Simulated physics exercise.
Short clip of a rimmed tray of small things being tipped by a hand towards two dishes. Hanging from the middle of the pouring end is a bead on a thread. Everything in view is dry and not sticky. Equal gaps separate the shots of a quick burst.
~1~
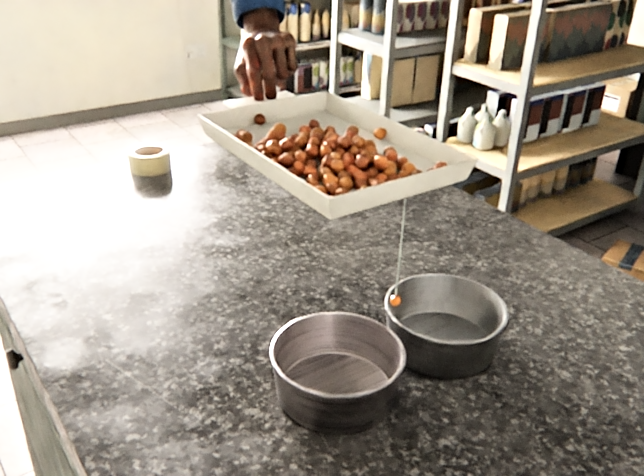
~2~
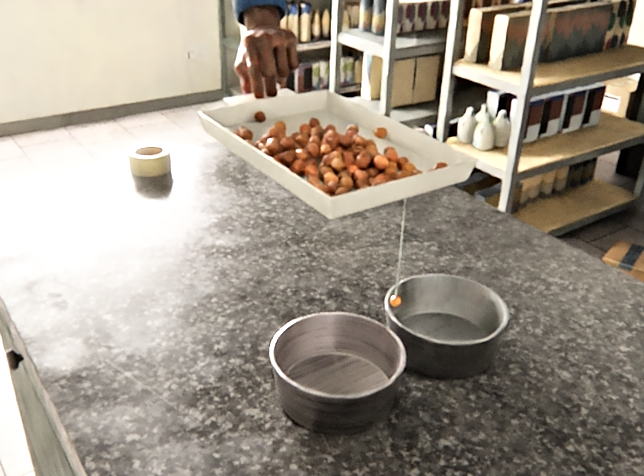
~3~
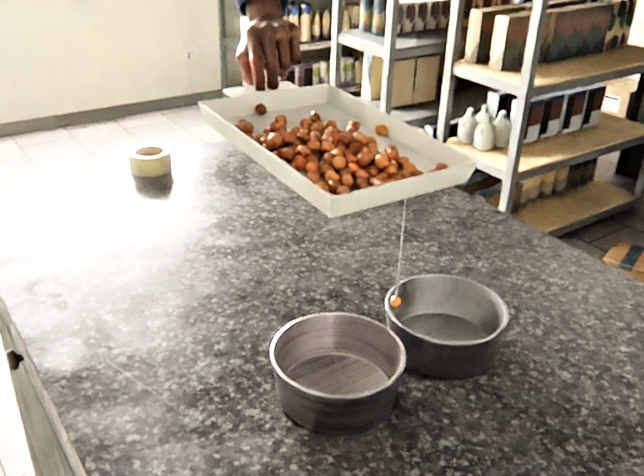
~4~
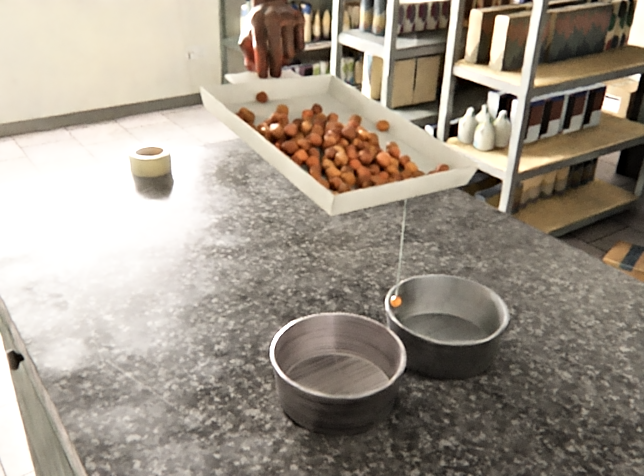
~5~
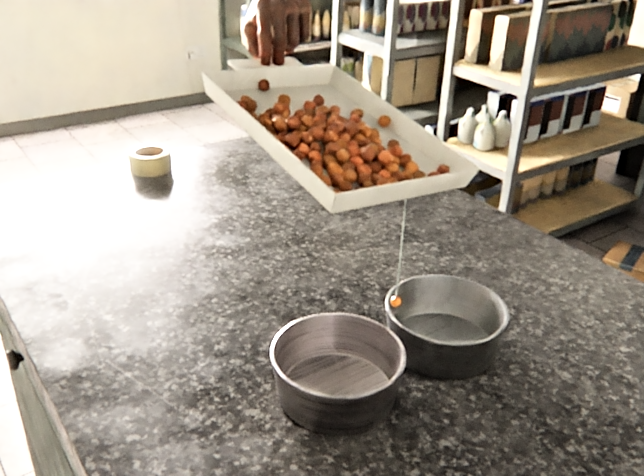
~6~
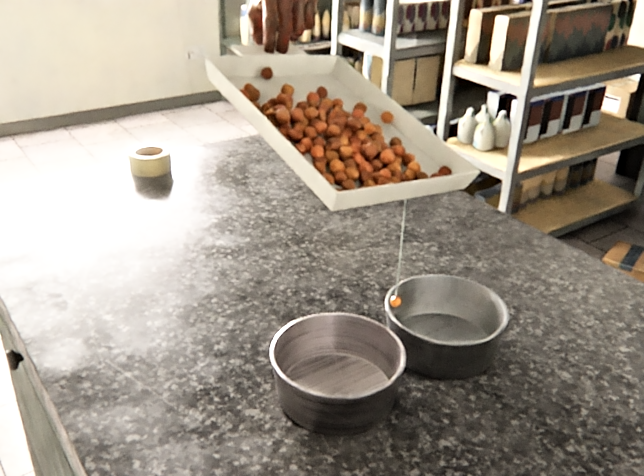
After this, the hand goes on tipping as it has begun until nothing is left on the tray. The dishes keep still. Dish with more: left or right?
The fuller one at the end is the dish on the right, no doubt.
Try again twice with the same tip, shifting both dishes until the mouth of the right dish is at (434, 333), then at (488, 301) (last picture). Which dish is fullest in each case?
First try: The rightmost dish; second try: The rightmost dish.
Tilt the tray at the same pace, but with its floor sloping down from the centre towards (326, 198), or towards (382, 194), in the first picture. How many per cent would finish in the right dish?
Roughly 0 per cent, and 10 per cent.
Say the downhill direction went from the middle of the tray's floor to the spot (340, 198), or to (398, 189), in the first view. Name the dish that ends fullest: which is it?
Try 1: The left-side dish; try 2: The right-side dish.
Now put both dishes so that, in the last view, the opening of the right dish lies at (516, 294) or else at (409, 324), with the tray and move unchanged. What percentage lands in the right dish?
Around 30 and then 30 per cent.
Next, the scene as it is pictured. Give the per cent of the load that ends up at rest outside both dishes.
Roughly 40 percent.
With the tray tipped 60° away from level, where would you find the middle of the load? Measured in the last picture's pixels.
About (405, 135).
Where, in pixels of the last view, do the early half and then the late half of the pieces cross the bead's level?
First near (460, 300), later near (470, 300).
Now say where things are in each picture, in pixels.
The first picture shows corners of the pouring end at (331, 195) and (469, 158), level; middle of the load at (335, 160), hazelnuts; left dish at (377, 405); right dish at (487, 352); bead on its thread at (396, 301).
The second picture shows corners of the pouring end at (332, 195) and (470, 158), level; middle of the load at (336, 159).
The third picture shows corners of the pouring end at (333, 194) and (471, 160), tipped barely, lowest at the right corner; middle of the load at (336, 156).
The fourth picture shows corners of the pouring end at (335, 192) and (472, 163), tipped a little, lowest at the right corner; middle of the load at (338, 151).
The fifth picture shows corners of the pouring end at (337, 190) and (472, 166), tipped a little, lowest at the right corner; middle of the load at (339, 145).
The sixth picture shows corners of the pouring end at (339, 189) and (473, 169), tipped clearly, lowest at the right corner; middle of the load at (341, 140); left dish at (378, 406); right dish at (487, 353).
Soon after the last picture, tray tipped steeply; nearly all on the tray; a stray few in the air.
A little later, tray tipped right over; most on the tray; a small part in the right dish; a stray few outside both; a small part in the air.
Later still, tray tipped past a quarter turn; about two thirds in the right dish; about a third outside both.
At rest, tray tipped past a quarter turn; none in the left dish; about two thirds in the right dish; about a third outside both.
